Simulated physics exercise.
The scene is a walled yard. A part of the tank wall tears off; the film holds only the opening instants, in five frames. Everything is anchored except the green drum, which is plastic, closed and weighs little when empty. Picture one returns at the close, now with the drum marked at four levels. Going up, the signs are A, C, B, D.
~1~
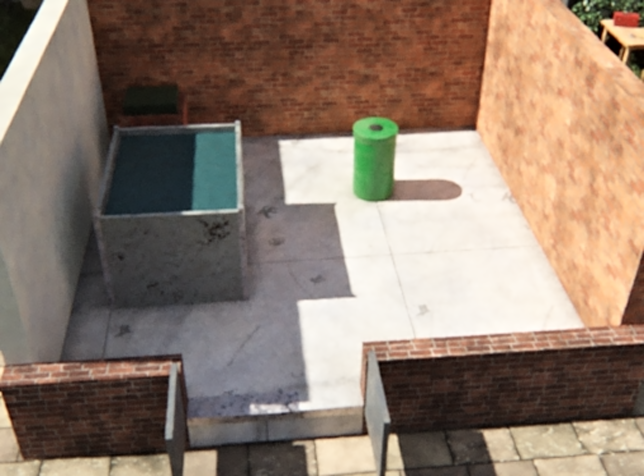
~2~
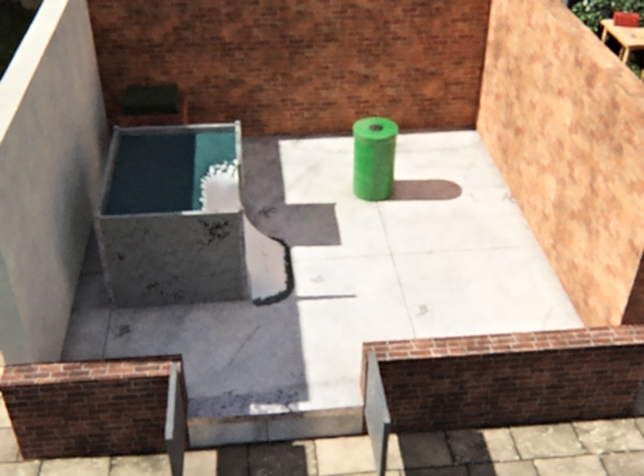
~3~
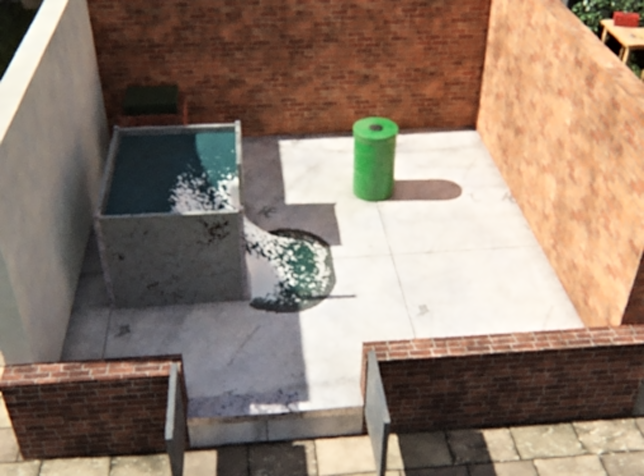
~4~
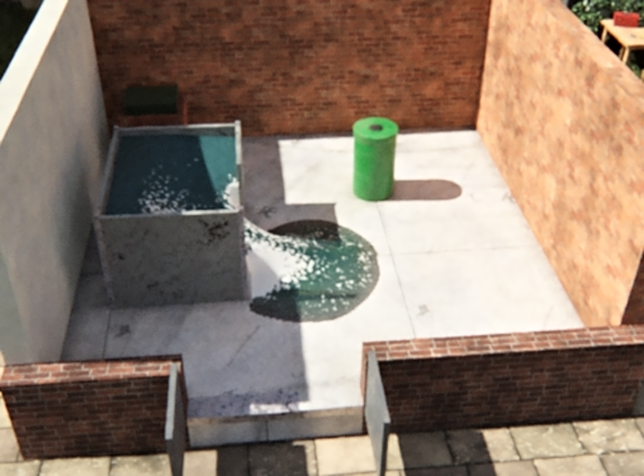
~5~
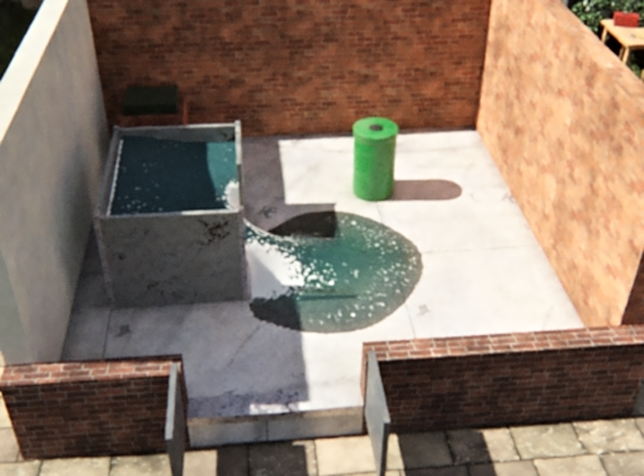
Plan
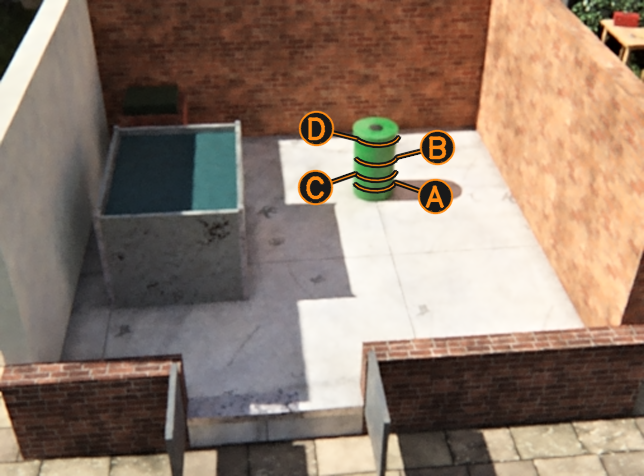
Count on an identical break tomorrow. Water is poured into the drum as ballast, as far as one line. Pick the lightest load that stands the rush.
Go for A.
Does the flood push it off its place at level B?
No, not at all.
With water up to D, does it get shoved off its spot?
No, that is safe.
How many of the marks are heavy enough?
All four.
On the marked copy, A at (377, 190); B at (378, 165); C at (378, 180); D at (380, 145); from the bottom up A, C, B, D.
Choosing A, it does not move.
Choosing B, it does not move.
Choosing C, it does not move.
Choosing D, it does not move.
